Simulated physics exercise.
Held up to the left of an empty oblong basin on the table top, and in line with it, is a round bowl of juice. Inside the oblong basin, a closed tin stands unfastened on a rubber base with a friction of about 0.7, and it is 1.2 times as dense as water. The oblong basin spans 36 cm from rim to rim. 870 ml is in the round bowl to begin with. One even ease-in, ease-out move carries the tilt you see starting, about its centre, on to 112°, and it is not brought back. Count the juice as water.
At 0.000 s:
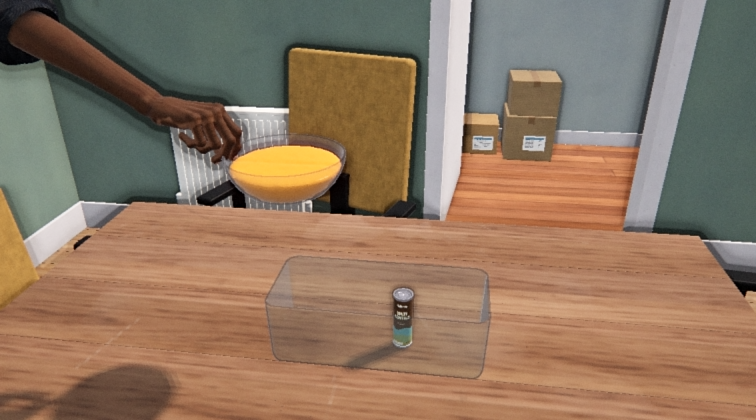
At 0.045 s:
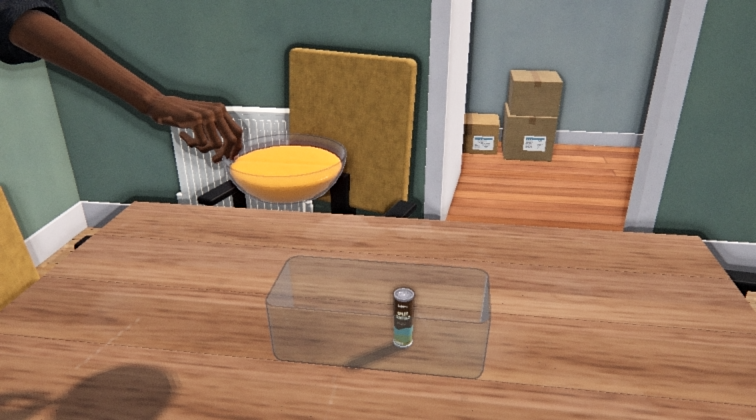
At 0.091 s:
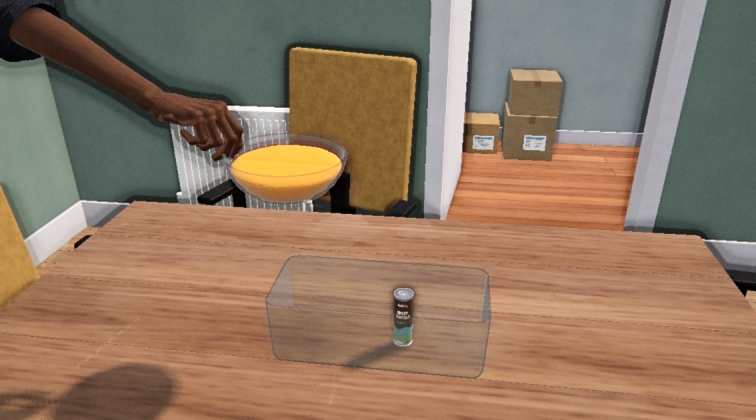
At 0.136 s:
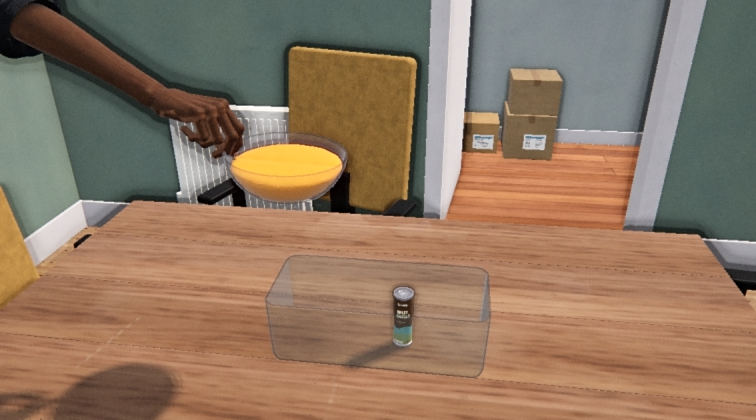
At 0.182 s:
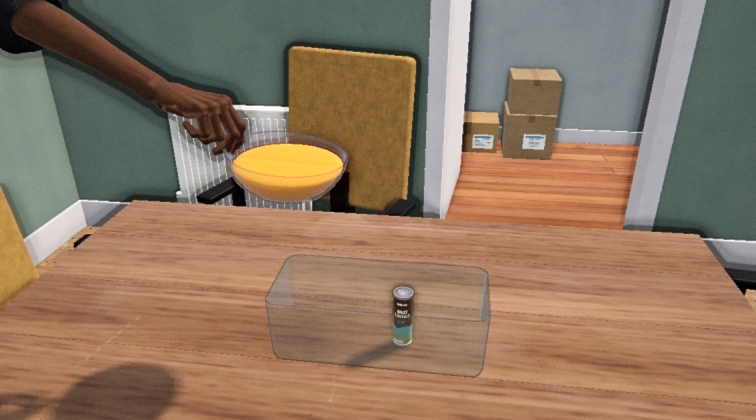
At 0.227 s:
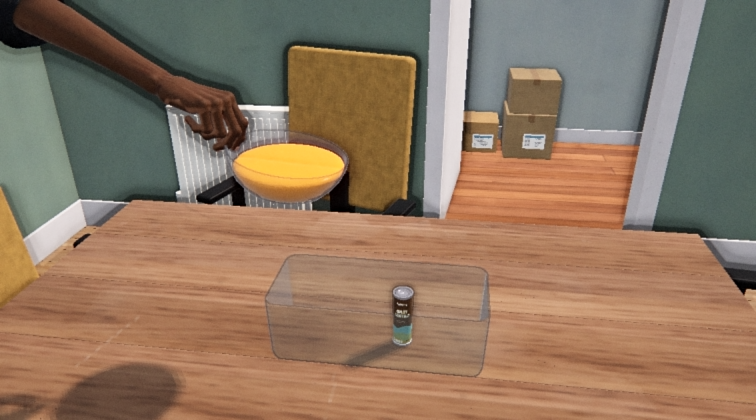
A round bowl of orange juice beside a hand slowly tilts slightly to the right.
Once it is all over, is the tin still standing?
Looks to me like it holds out.
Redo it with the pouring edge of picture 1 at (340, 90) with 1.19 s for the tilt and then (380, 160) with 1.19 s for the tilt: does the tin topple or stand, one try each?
The tin stays vertical the first time and stays vertical the second time.
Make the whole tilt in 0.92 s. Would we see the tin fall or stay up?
The tin stays on its base.
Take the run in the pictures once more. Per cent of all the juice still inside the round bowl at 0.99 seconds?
Close to 0 percent of the total.
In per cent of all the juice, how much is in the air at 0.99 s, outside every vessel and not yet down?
About 4 percent.
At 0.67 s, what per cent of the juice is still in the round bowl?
Roughly 32 %.
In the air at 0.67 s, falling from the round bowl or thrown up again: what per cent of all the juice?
Roughly 48 percent.
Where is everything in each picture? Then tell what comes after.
It leans 0°; its right rim is at (344, 158); the juice meets the walls at (233, 160) and (341, 166); the oblong basin's rim runs from (277, 280) to (489, 296); the tin's top is at (403, 296), in the first picture.
It leans 0°; its right rim is at (345, 158); the juice meets the walls at (234, 160) and (341, 166), in the second picture.
It leans 2°; its right rim is at (345, 159); the juice meets the walls at (235, 159) and (342, 166), in the third picture.
It leans 4°; its right rim is at (345, 160); the juice meets the walls at (235, 158) and (342, 167), in the fourth picture.
It leans 6°; its right rim is at (346, 163); the juice meets the walls at (236, 157) and (343, 167), in the fifth picture.
It leans 10°; its right rim is at (347, 166); the juice meets the walls at (237, 156) and (344, 168), in the sixth picture.
Then, 0.67 s in, the tilt is 66° and 33 per cent is still to pour; the tin stands where it began.
Then, 0.99 s in, the tilt is 104° and 0 per cent is still to pour; the tin stands where it began.
Then, 1.32 s in, the tilt is 112° and 0 per cent is still to pour; the tin stands where it began.
Then, 1.69 s in, the tilt is 112° and 0 per cent is still to pour; the tin stands where it began.
Finally, the tin stands where it began.
